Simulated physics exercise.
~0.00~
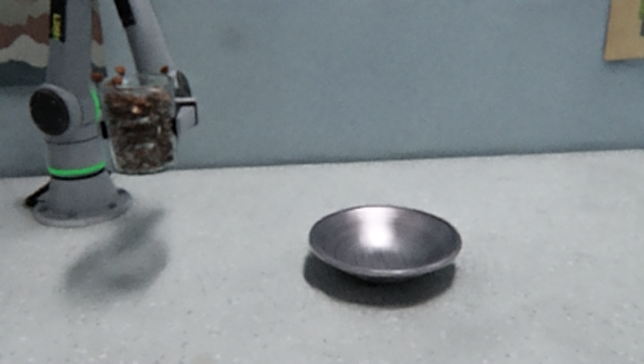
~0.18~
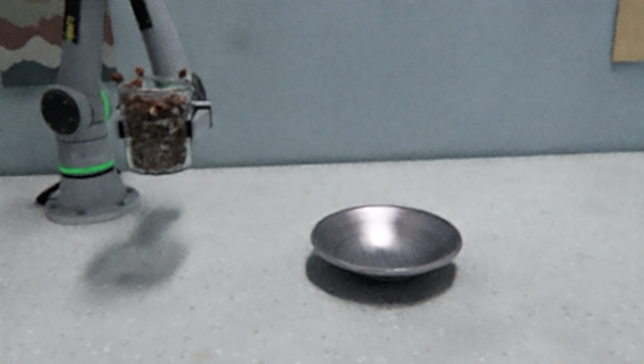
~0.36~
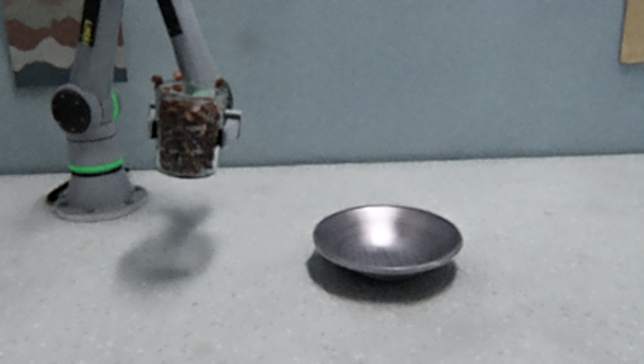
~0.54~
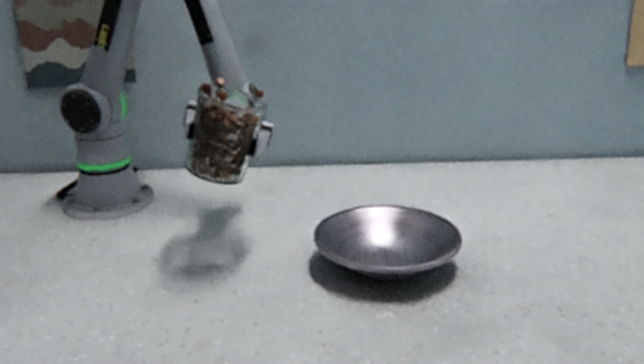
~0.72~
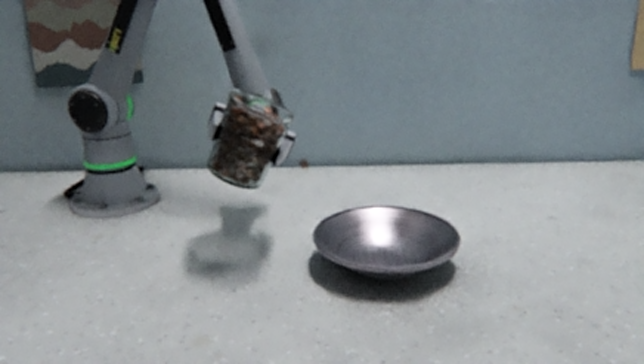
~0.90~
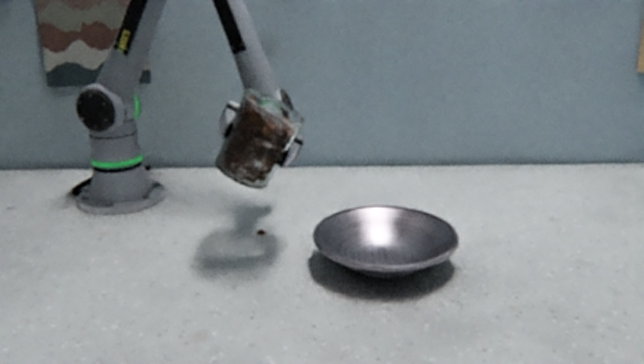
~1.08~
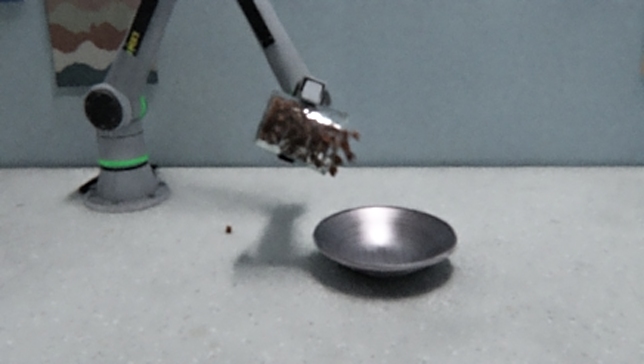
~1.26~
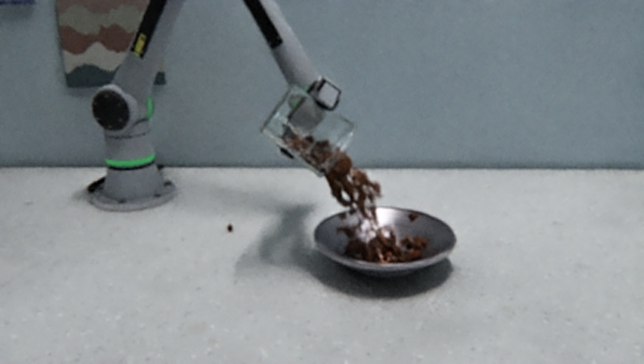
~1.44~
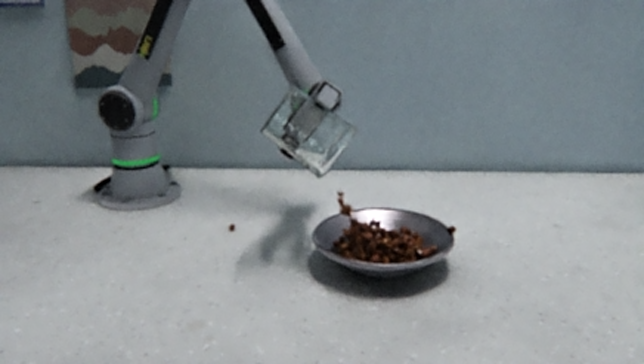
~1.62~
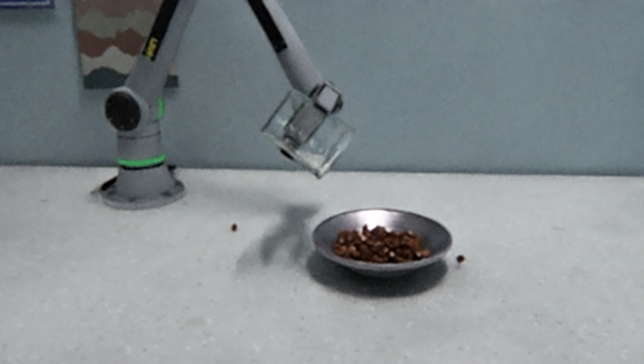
A grey robot arm carried a clear tumbler full of brown pellets to the right, tipping it until they poured into a shallow metal bowl, leaving the tumbler empty and nearly all the pellets heaped in the bowl, with two stray ones on the table.
